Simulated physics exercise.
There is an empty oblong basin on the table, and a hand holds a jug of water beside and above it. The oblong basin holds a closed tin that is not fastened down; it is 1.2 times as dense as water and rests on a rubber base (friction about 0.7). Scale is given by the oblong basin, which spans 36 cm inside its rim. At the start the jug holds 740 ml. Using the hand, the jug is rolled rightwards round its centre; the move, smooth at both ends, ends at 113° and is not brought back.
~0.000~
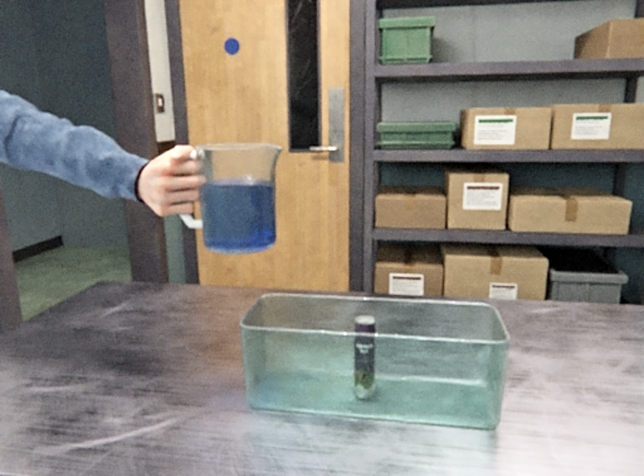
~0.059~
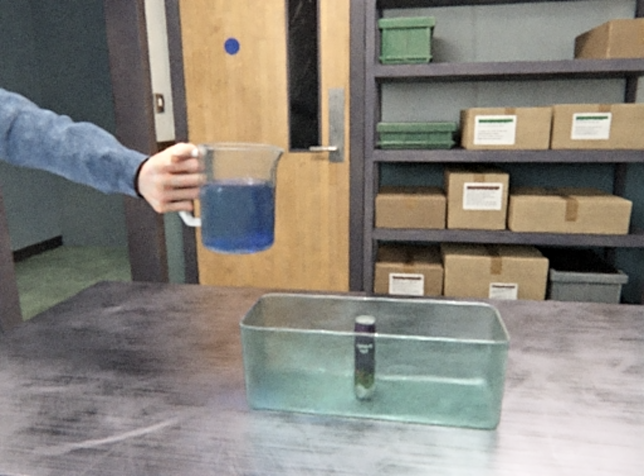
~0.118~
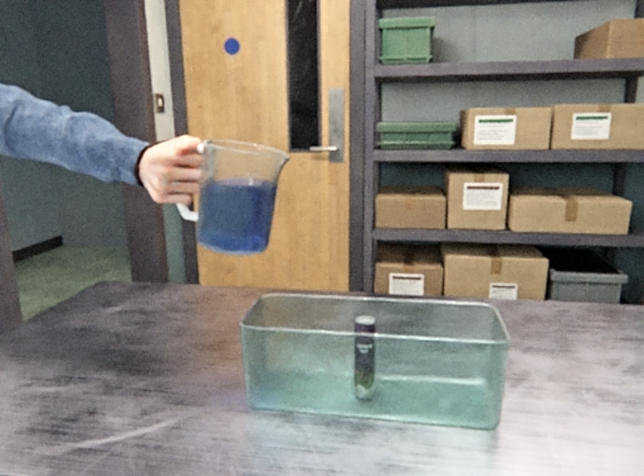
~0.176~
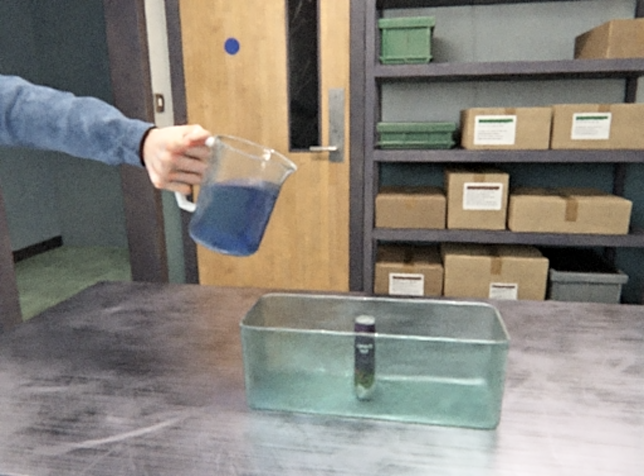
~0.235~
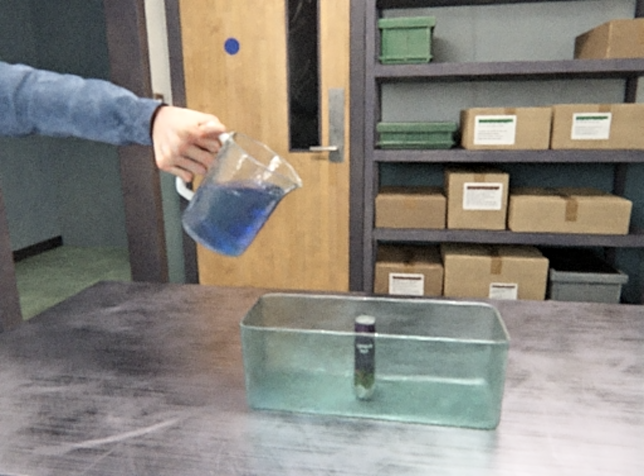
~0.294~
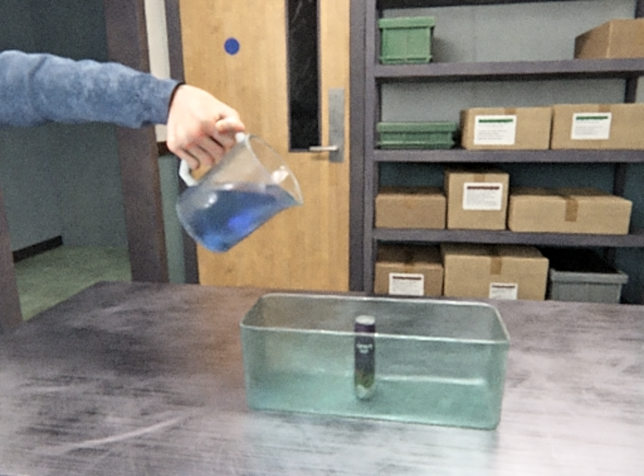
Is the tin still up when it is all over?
Yes: Most probably it will stay balanced.
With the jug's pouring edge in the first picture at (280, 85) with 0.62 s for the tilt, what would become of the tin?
Then the tin comes down.
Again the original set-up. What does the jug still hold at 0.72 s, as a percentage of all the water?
About 12 % is still there.
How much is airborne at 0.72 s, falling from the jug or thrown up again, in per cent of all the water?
About 18 per cent.
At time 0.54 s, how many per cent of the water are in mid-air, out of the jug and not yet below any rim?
Around 32 percent.
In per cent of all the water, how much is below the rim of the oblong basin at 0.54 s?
The basin holds roughly 12 in a hundred parts at that moment.
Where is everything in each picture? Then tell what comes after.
Tilt 0°; pouring edge (282, 148); surface from (205, 182) to (273, 183); the oblong basin's rim runs from (251, 310) to (502, 324); the tin's top is at (365, 323), in the first frame.
Tilt 3°; pouring edge (284, 150); surface from (206, 182) to (274, 183), in the second frame.
Tilt 10°; pouring edge (290, 157); surface from (207, 183) to (275, 183), in the third frame.
Tilt 21°; pouring edge (297, 169); surface from (207, 185) to (279, 185), in the fourth frame.
Tilt 36°; pouring edge (302, 185); surface from (197, 197) to (285, 189), in the fifth frame.
Tilt 52°; pouring edge (303, 204); surface from (187, 192) to (294, 196), in the sixth frame.
After 0.54 s the tilt is 109° and 58 per cent is still to pour; the tin stands where it began.
After 0.72 s the tilt is 113° and 13 per cent is still to pour; the tin stands 1 cm from where it began.
After 0.91 s the tilt is 113° and 1 per cent is still to pour; the tin stands 2 cm from where it began.
After 1.12 s the tilt is 113° and 0 per cent is still to pour; the tin stands 2 cm from where it began.
In the end the tin stands 1 cm from where it began.
